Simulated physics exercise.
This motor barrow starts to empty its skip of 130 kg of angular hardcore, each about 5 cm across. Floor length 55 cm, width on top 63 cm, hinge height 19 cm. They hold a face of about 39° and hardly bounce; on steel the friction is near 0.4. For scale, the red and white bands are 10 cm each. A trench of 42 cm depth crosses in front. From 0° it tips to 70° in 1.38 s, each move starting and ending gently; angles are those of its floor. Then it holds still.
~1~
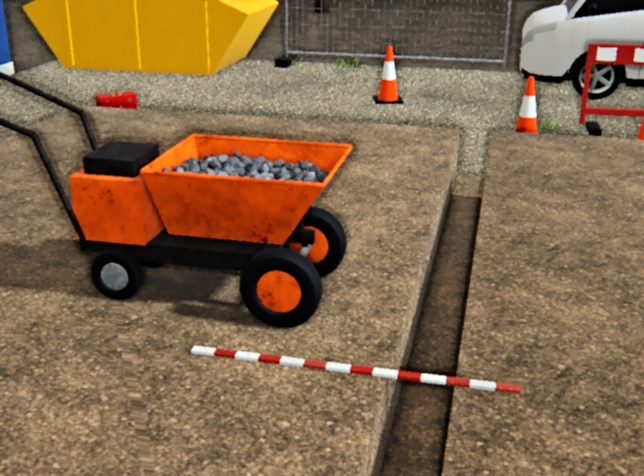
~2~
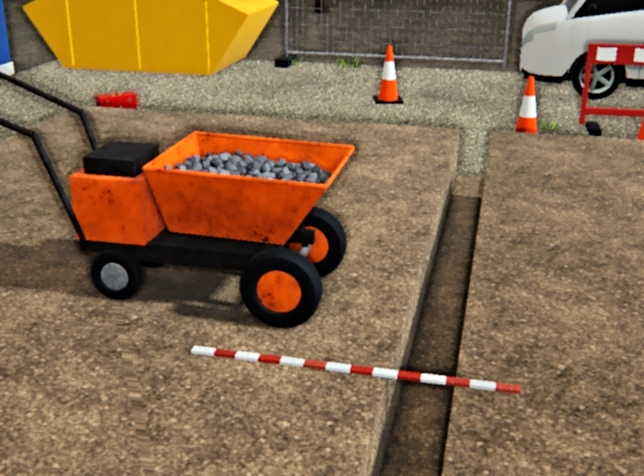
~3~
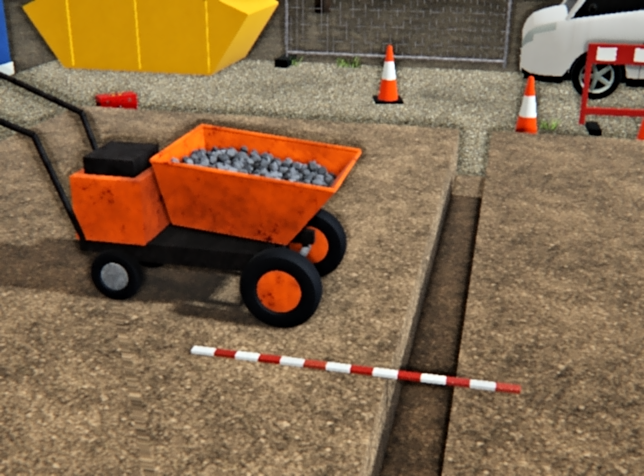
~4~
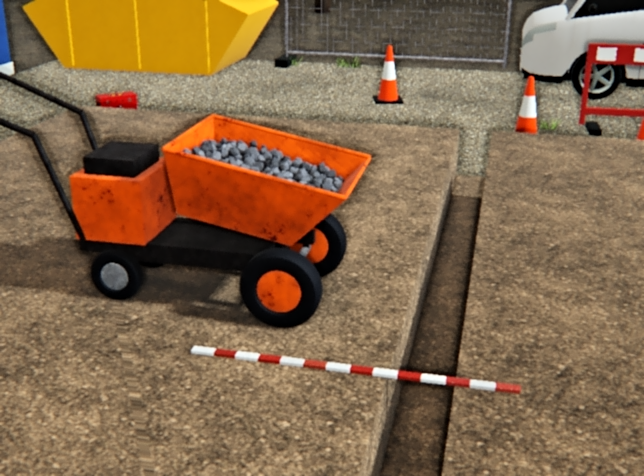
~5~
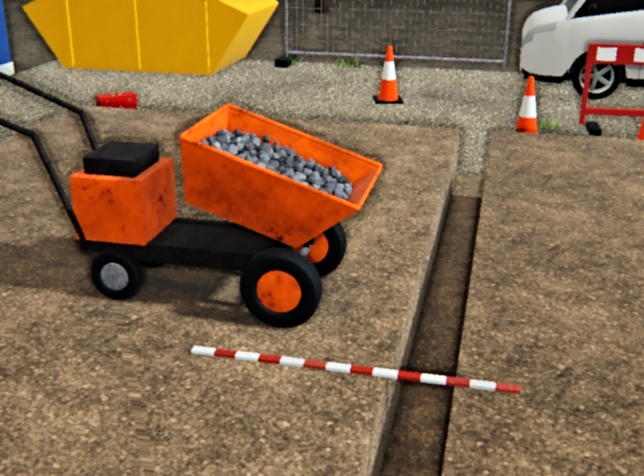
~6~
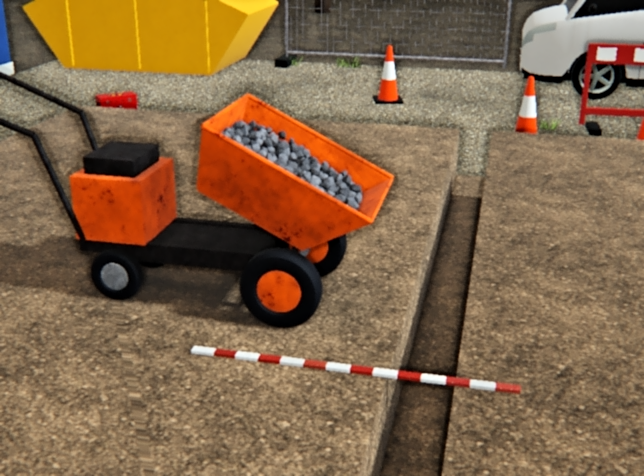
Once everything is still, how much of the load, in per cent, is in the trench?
Close to 63 in a hundred.
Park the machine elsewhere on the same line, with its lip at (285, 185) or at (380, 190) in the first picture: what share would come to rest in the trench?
First some 45, then 15 per cent.
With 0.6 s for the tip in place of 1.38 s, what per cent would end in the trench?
It would be near 50 per cent.
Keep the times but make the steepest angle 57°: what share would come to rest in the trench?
It would be near 10 per cent.
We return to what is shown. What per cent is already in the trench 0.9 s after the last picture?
Some 15 per cent.
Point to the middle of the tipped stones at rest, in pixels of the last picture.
Around (434, 372).
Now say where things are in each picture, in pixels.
In the first picture, lip at (323, 186), floor tilted 0°, highest stones at (234, 163).
In the second picture, the skip is at 1°, its lip at (326, 187); the top of the load is at (229, 160).
In the third picture, the skip is at 5°, its lip at (334, 191); the top of the load is at (228, 156).
In the fourth picture, the skip is at 11°, its lip at (345, 198); the top of the load is at (221, 147).
In the fifth picture, lip at (358, 209), floor tilted 18°, highest stones at (231, 139).
In the sixth picture, lip at (371, 222), floor tilted 27°, highest stones at (241, 130).
Then, 0.4 s after the last picture the floor is at 59°, 100 % in the skip; the foremost stones are at (393, 256).
Then, 0.9 s after the last picture the floor is at 70°, 86 % in the skip, 13 % in the trench; the foremost stones are at (467, 317).
Then, 1.2 s after the last picture the floor is at 70°, 63 % in the skip, 34 % in the trench, 3 % past the trench; the foremost stones are at (522, 312).
Then, 3.2 s after the last picture the floor is at 70°, 34 % in the skip, 63 % in the trench, 3 % past the trench; the foremost stones are at (535, 300).
